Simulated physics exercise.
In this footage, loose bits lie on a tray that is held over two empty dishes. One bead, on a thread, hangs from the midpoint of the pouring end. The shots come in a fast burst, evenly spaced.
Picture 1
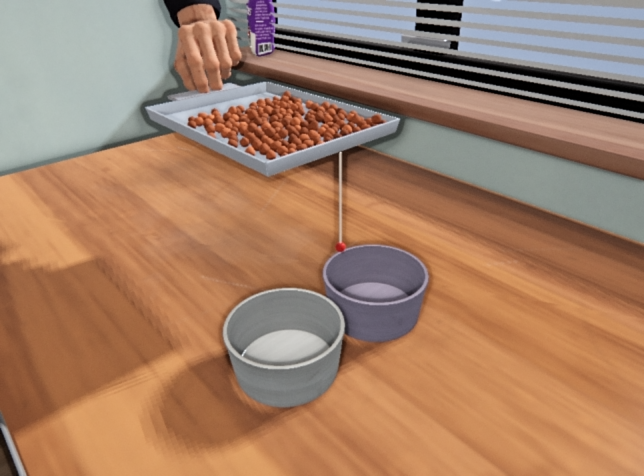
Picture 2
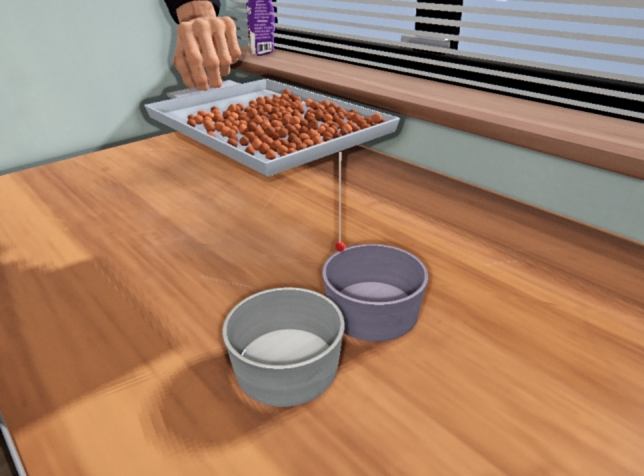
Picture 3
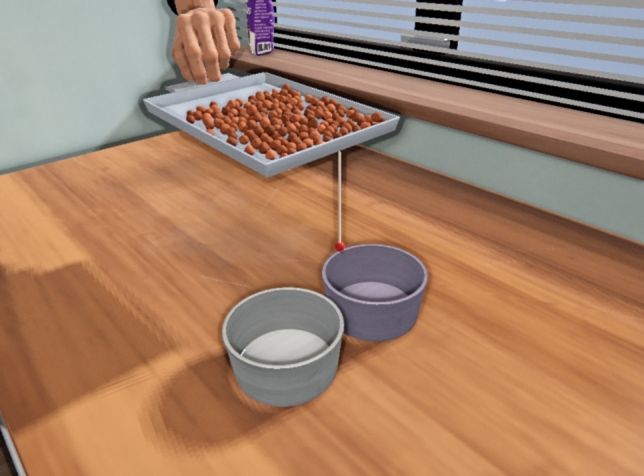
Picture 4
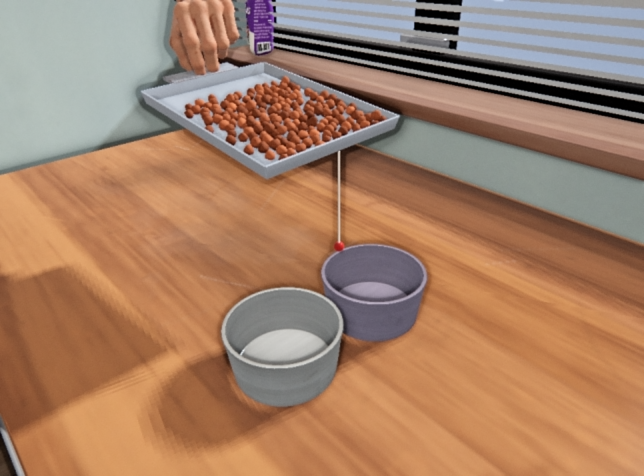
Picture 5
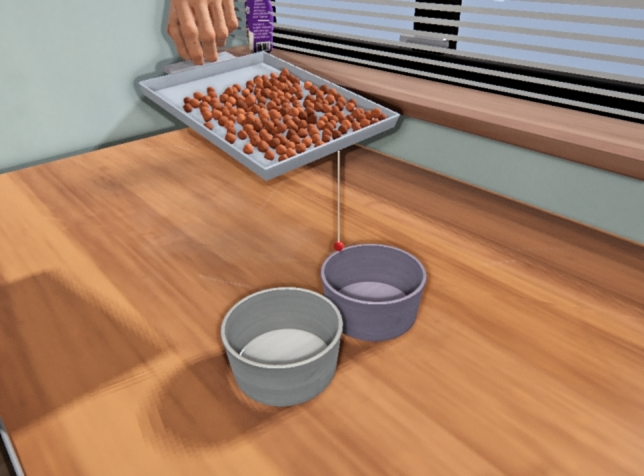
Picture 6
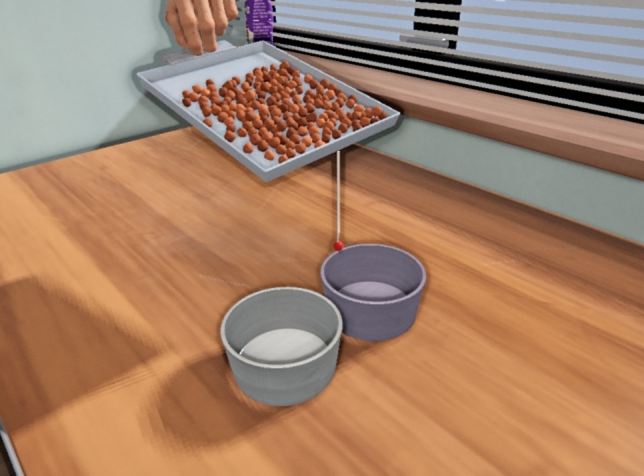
A hand held a grey tray of small reddish-brown pellets above two empty bowls on a wooden table, then slowly raised the back of the tray, slanting it a little toward the front.
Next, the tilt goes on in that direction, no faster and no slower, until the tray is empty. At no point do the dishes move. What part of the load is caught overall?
The dishes secure over fifty percent.
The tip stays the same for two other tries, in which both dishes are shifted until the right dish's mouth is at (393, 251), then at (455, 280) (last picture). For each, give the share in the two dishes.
Approximately 70 percent, followed by approximately 20 percent.
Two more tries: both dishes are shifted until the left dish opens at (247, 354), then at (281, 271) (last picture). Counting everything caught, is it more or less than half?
First place: Beyond half; second place: Short of half.
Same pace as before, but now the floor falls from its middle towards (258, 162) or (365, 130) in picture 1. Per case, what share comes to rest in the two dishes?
Shares: 50 %, then 50 %.
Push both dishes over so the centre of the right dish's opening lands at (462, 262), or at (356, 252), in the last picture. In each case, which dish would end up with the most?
For the first placement, the left-side one; for the second placement, the left-side one.
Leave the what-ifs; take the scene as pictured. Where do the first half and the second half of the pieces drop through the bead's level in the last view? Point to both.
I'd put it at roughly (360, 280), and after that at roughly (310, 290).
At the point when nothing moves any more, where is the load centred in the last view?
Around (337, 332).
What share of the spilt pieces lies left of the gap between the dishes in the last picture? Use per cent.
It comes to about 30 percent.
Just after the last frame, tray tipped steeply; almost all on the tray; just a few in the left dish; just a few outside both; just a few in the air.
A moment on, tray tipped right over; almost all on the tray; just a few in the left dish; just a few outside both; just a few in the air.
Further on, tray tipped past a quarter turn; roughly a third in the left dish; roughly a third in the right dish; roughly a quarter outside both.
When it is over, tray tipped past a quarter turn; roughly a third in the left dish; roughly a third in the right dish; roughly a quarter outside both.
